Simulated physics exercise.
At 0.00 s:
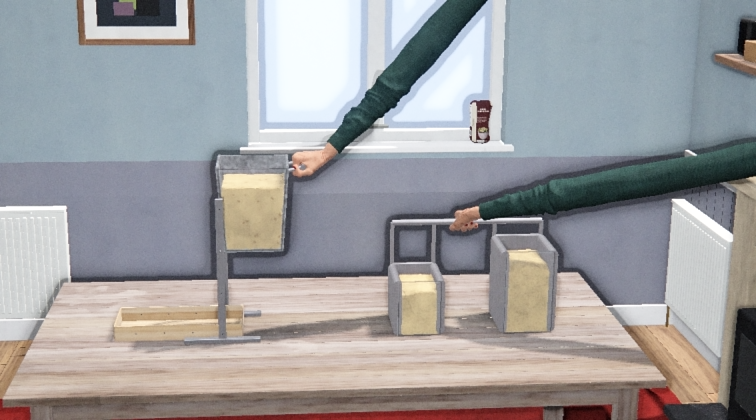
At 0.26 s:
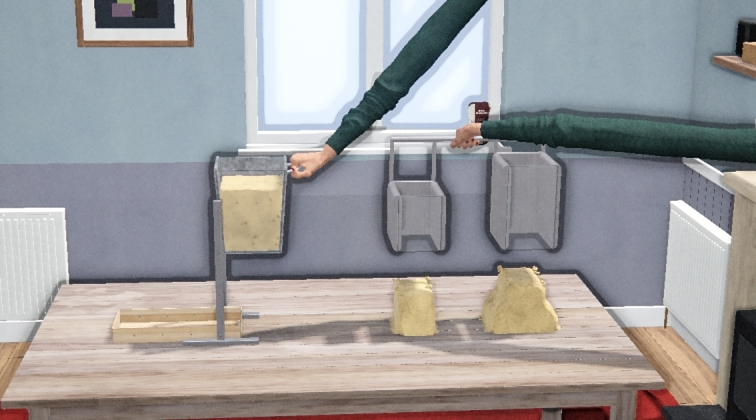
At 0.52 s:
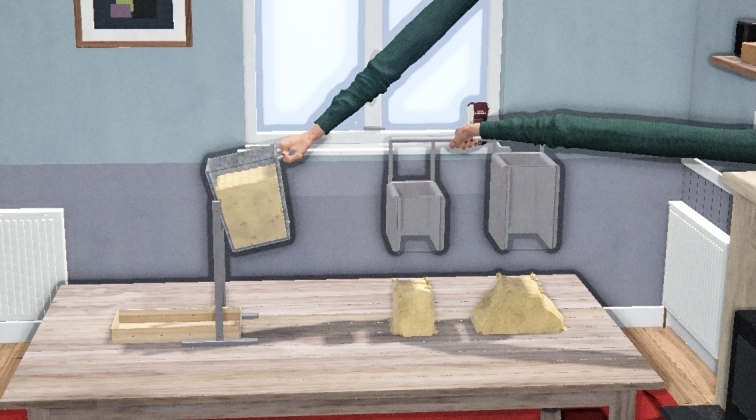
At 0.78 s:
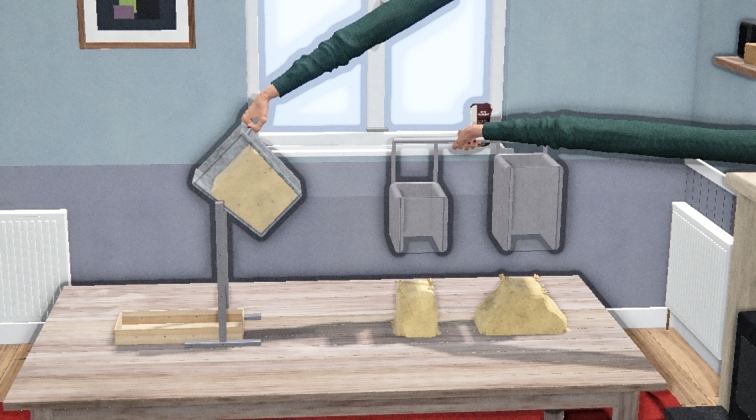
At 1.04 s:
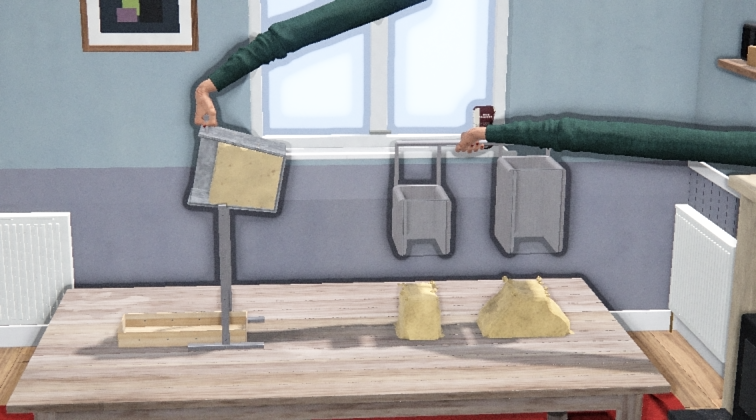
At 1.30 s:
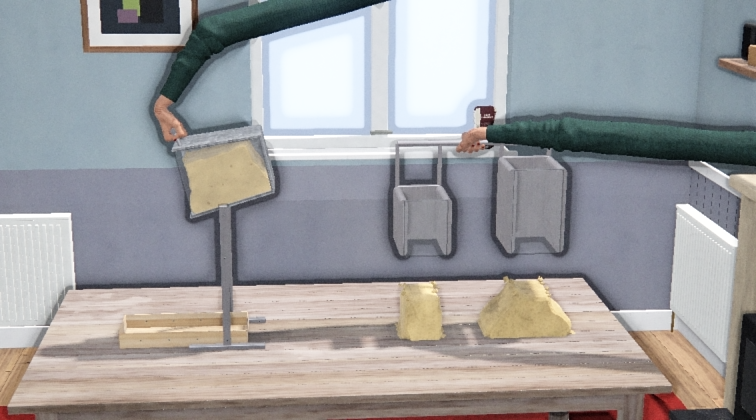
A clear tub of pale yellow hummus sits on a grey stand at the left of a wooden table, seen from the front and slightly above in a blue-walled room with a window. Two green-sleeved arms reach in, one lifting paired grey moulds off two yellow blocks at right, the right-hand one slumping wider. The other hand swings the tub over leftward, its filling shifting inside.
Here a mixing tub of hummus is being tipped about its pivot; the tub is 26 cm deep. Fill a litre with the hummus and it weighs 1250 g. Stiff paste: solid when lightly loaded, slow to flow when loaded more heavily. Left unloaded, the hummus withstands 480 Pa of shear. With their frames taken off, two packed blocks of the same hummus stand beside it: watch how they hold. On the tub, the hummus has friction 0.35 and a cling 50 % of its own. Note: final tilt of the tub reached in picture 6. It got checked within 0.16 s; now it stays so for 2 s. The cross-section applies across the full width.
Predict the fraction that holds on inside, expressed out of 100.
Around 0 out of 100.
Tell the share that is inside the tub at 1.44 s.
It comes to about 80 percent of the start.
After 1.44 s, the tub is at 103 degrees and holds 79 %.
After 1.61 s, the tub is at 103 degrees and holds 47 %.
After 1.78 s, the tub is at 103 degrees and holds 25 %.
After 1.95 s, the tub is at 103 degrees and holds 0 %.
After 3.30 s, the tub is at 103 degrees and holds 0 %.
